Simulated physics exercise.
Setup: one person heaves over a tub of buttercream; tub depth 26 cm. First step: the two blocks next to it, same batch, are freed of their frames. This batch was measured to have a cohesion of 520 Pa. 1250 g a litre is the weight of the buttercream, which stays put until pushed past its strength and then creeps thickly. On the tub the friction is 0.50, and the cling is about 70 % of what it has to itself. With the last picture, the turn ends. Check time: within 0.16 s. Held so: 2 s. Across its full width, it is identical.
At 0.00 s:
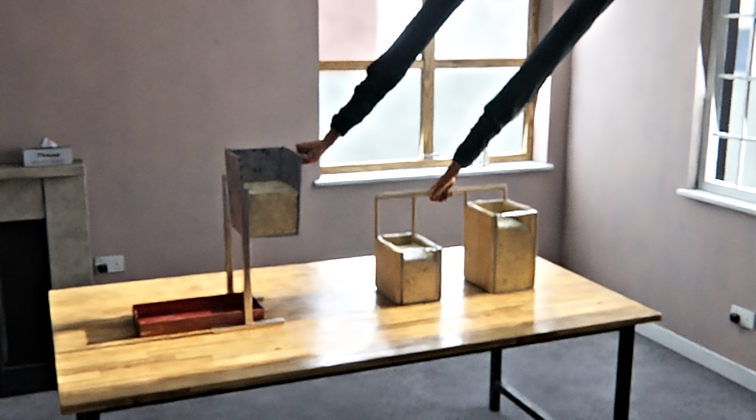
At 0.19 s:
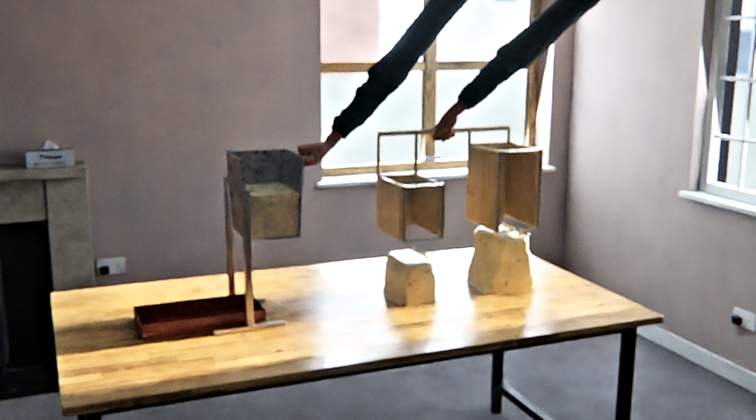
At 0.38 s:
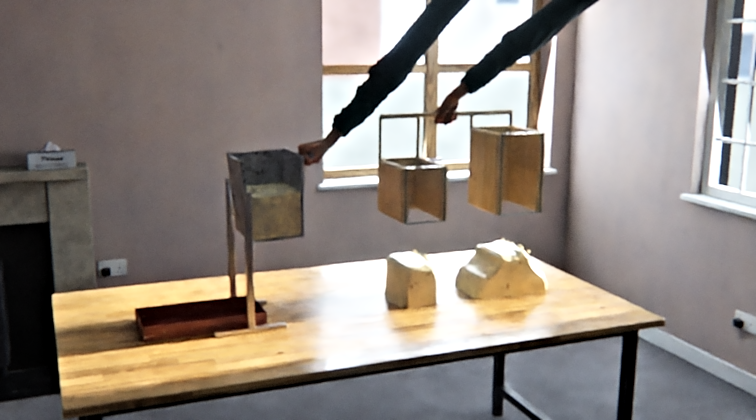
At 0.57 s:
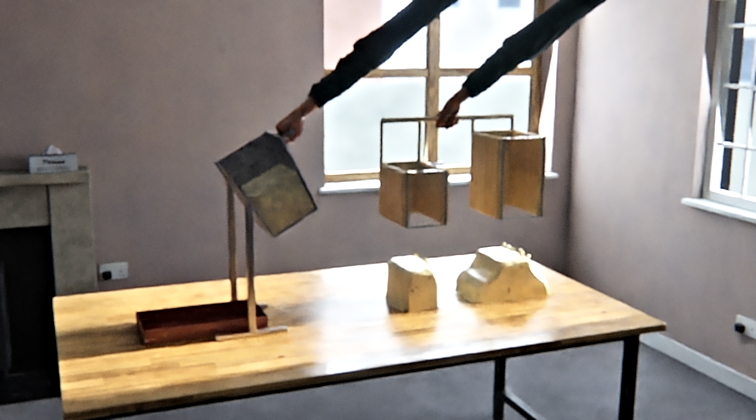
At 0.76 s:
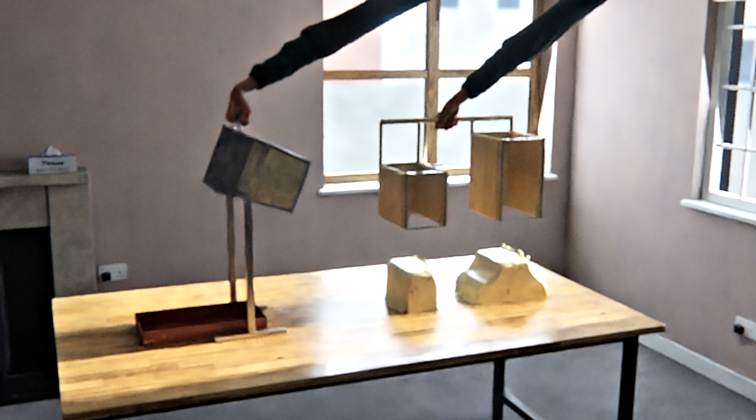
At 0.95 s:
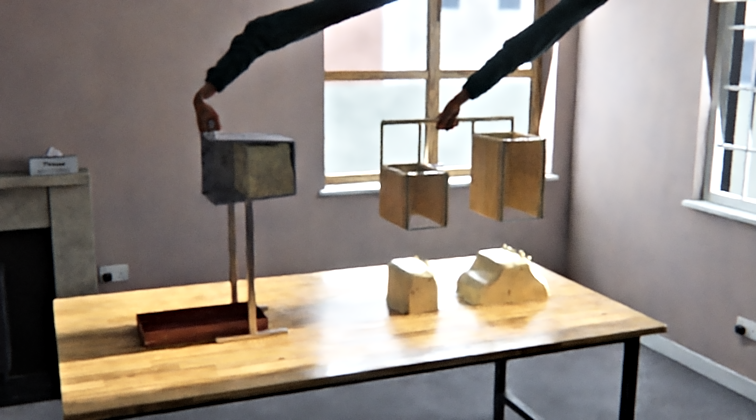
Two bottomless boxes were lifted by one hand off a pair of pale blocks on a table, and the right block slumped; then another hand tipped a raised tub onto its side.
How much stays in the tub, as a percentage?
100 %.
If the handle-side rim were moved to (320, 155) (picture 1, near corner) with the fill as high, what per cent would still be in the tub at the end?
In that case close to 65 %.
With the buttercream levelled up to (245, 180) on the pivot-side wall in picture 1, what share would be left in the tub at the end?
Around 100 per cent.
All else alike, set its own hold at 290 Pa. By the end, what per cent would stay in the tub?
In that case close to 75 in a hundred.
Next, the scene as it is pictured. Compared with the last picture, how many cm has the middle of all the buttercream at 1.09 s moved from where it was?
Close to 2 centimetres.
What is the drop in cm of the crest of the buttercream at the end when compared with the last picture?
About 2 cm.
After 1.09 s, the tub is at 90 degrees and holds 100 %.
After 1.26 s, the tub is at 90 degrees and holds 100 %.
After 1.43 s, the tub is at 90 degrees and holds 100 %.
After 1.60 s, the tub is at 90 degrees and holds 100 %.
After 2.95 s, at the end, the tub is at 90 degrees and holds 100 %.
